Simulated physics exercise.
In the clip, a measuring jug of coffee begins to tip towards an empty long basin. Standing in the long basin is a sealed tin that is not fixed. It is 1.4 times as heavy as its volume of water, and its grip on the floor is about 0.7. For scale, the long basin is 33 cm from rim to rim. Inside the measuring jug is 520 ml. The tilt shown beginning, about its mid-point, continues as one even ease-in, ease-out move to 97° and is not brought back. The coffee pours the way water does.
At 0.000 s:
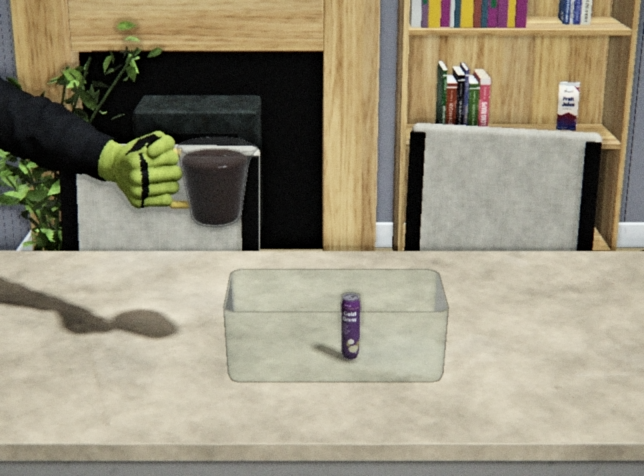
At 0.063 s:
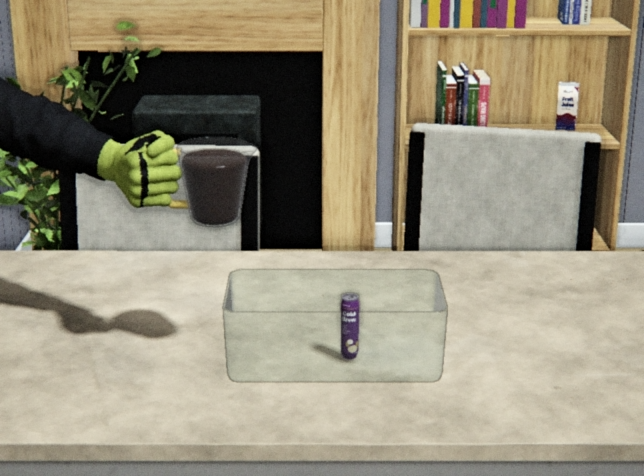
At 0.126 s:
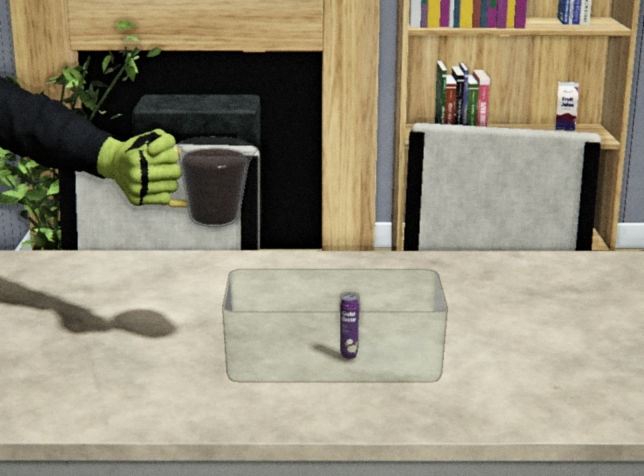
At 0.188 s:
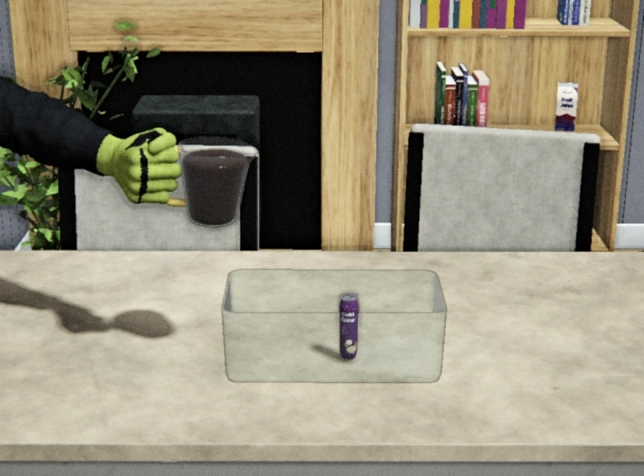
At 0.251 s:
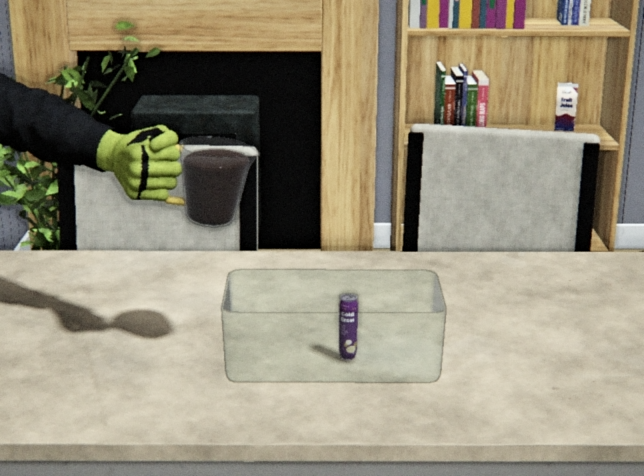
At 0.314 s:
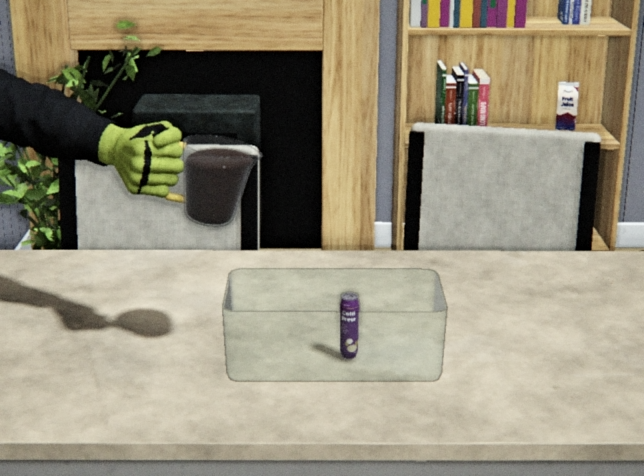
Dining room with fireplace and bookshelf, a green-gloved hand tilting a jug of dark liquid slightly rightward beside a clear basin holding a purple tin.
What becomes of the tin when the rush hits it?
Still erect.
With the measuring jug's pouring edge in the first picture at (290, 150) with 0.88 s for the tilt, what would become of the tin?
Then it tips over.
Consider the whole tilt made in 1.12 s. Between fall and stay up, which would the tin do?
After the tilt, the tin is still standing.
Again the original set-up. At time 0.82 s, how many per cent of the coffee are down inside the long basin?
Roughly 4 percent of it.
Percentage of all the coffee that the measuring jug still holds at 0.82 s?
I'd put it near 80 percent.
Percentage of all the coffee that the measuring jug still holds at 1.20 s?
Near 30 in a hundred.
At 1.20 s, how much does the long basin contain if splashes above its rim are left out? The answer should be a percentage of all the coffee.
Around 50 parts in a hundred.
By 0.82 s the tilt is 55° and 80 per cent is still to pour; the tin stands where it began.
By 1.20 s the tilt is 87° and 30 per cent is still to pour; the tin stands where it began.
By 1.59 s the tilt is 97° and 2 per cent is still to pour; the tin stands where it began.
By 2.01 s the tilt is 97° and 0 per cent is still to pour; the tin stands where it began.
At rest the tin stands where it began.
